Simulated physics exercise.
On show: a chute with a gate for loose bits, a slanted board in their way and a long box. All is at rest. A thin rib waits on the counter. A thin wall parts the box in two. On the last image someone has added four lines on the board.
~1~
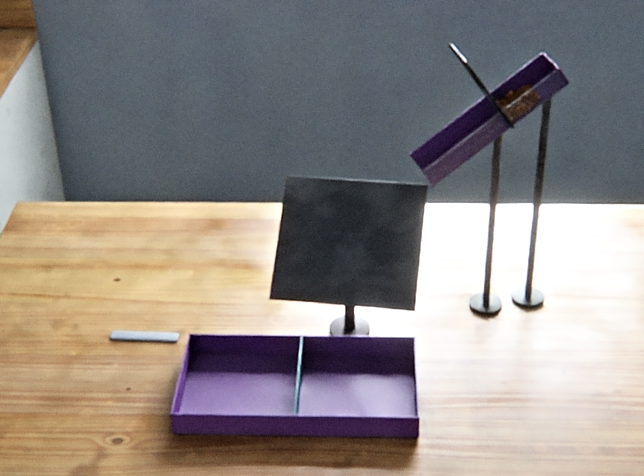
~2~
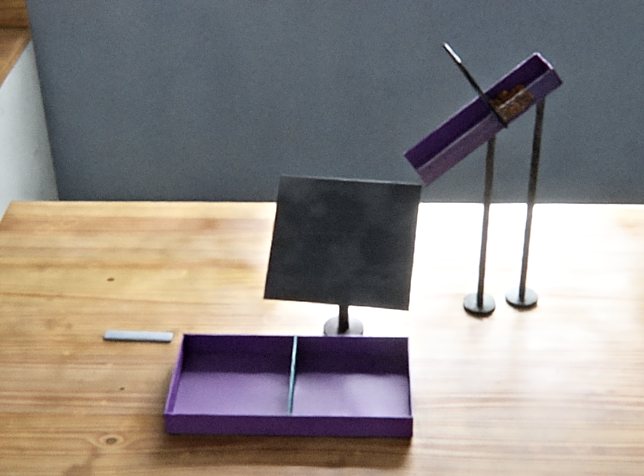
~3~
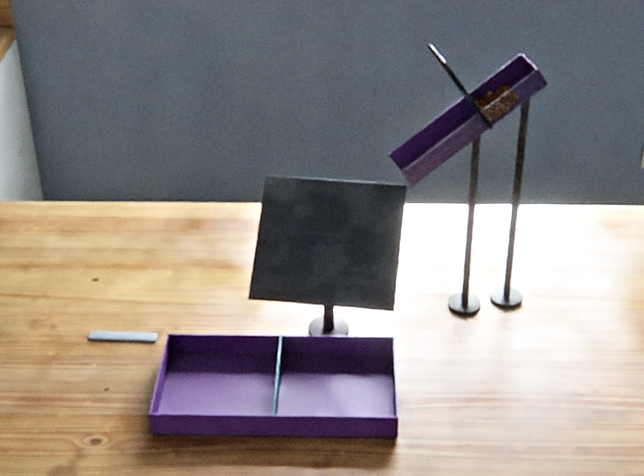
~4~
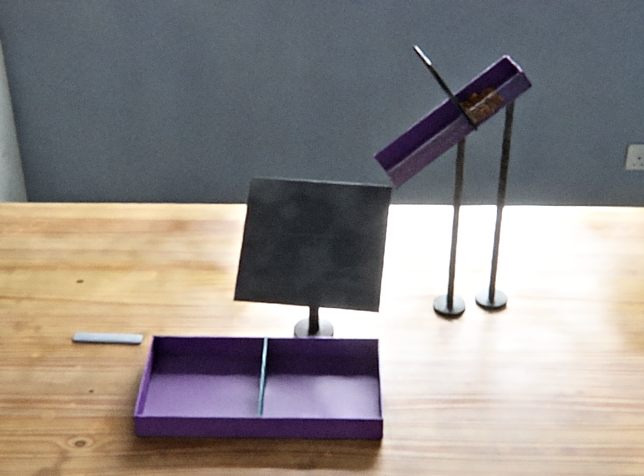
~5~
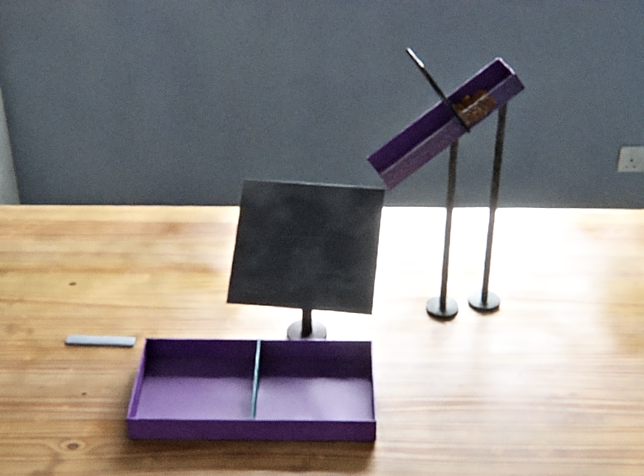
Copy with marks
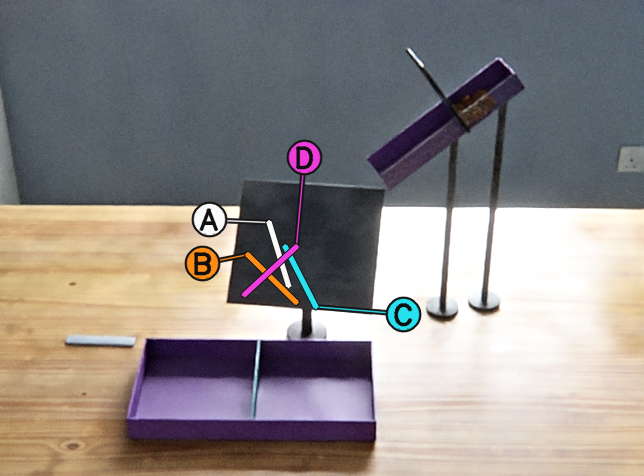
A pale wooden tabletop stands before a plain grey-blue wall, seen from the front and slightly above. A tilted purple chute holding small brown pieces behind a dark gate rests on two thin black posts at right, with a dark slanted board on a stand near the middle, a divided purple box in front and a thin grey strip at left. The objects stay still while the view shifts slightly rightward, sliding everything a little left and revealing a wall socket at the right edge.
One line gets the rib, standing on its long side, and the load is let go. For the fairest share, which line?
Use line D.
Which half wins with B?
The right half.
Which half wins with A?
More lands on the right.
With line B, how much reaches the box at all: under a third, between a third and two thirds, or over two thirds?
Over two thirds.
On the marked copy, line A from (269, 222) to (288, 285); line B from (247, 254) to (296, 302); line C from (285, 246) to (315, 306); line D from (296, 246) to (244, 294).
If A is chosen, of what is caught, a small part in the left half, nearly all in the right.
If B is chosen, of what is caught, a small part in the left half, nearly all in the right.
If C is chosen, of what is caught, a stray few in the left half, nearly all in the right.
If D is chosen, of what is caught, about half in the left half, about half in the right.
